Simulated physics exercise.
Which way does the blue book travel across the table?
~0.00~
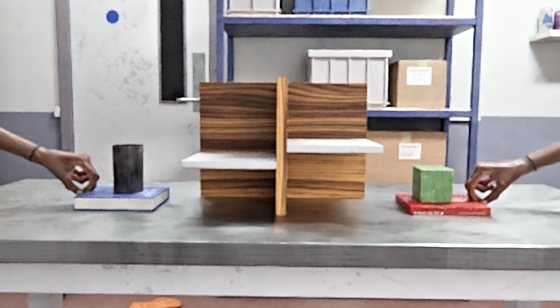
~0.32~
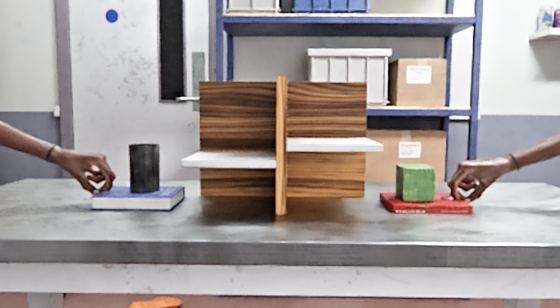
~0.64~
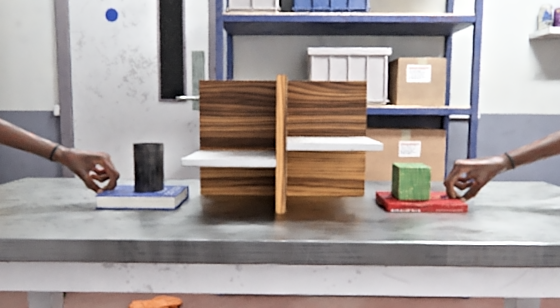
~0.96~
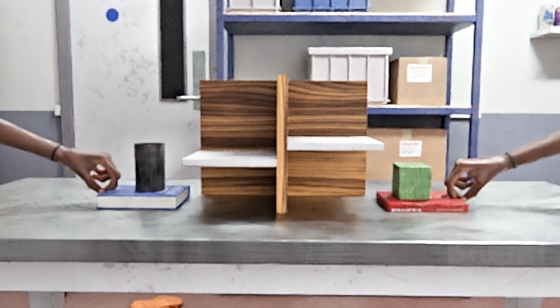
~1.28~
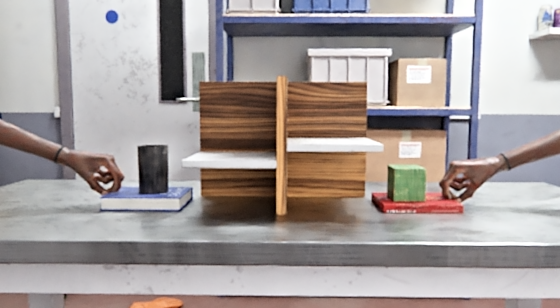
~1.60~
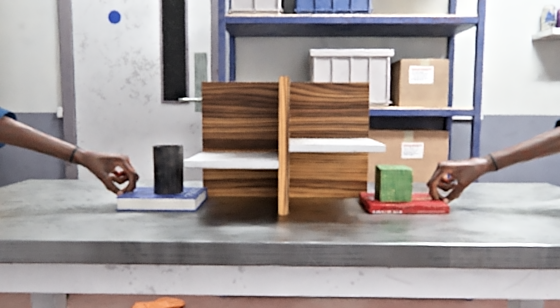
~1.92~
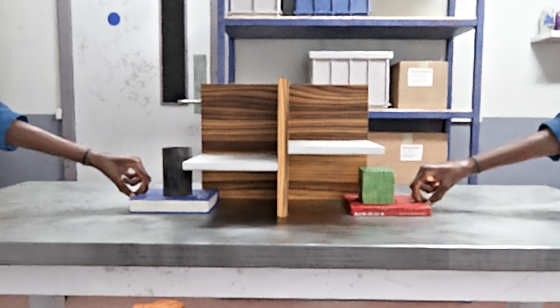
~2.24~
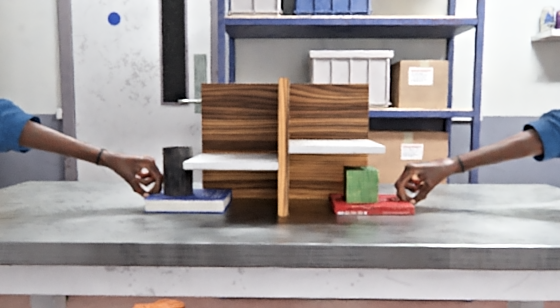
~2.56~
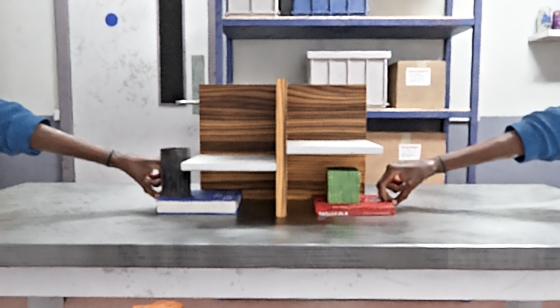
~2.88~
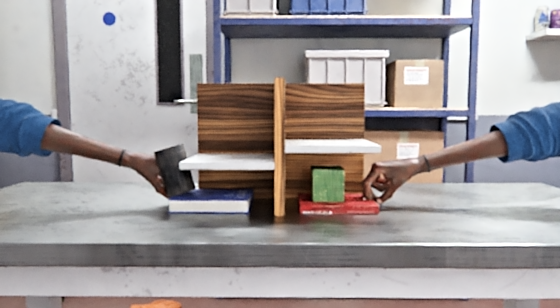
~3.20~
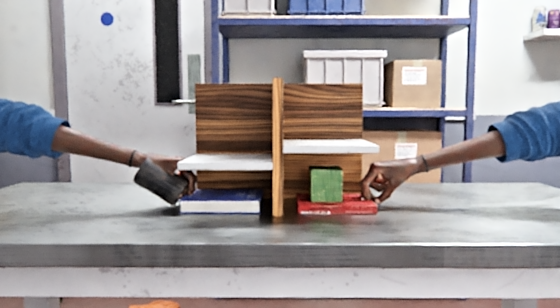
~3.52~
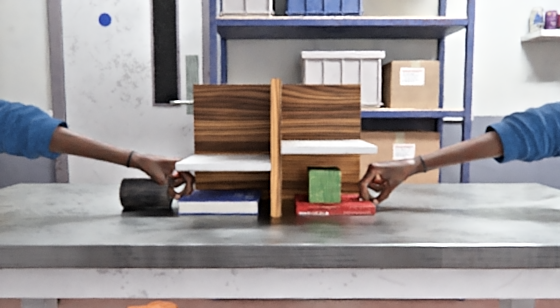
The blue book moves to the right, sliding in under the white shelf.
Two hands slide books under a shelf; the green block fits, the black beaker topples.
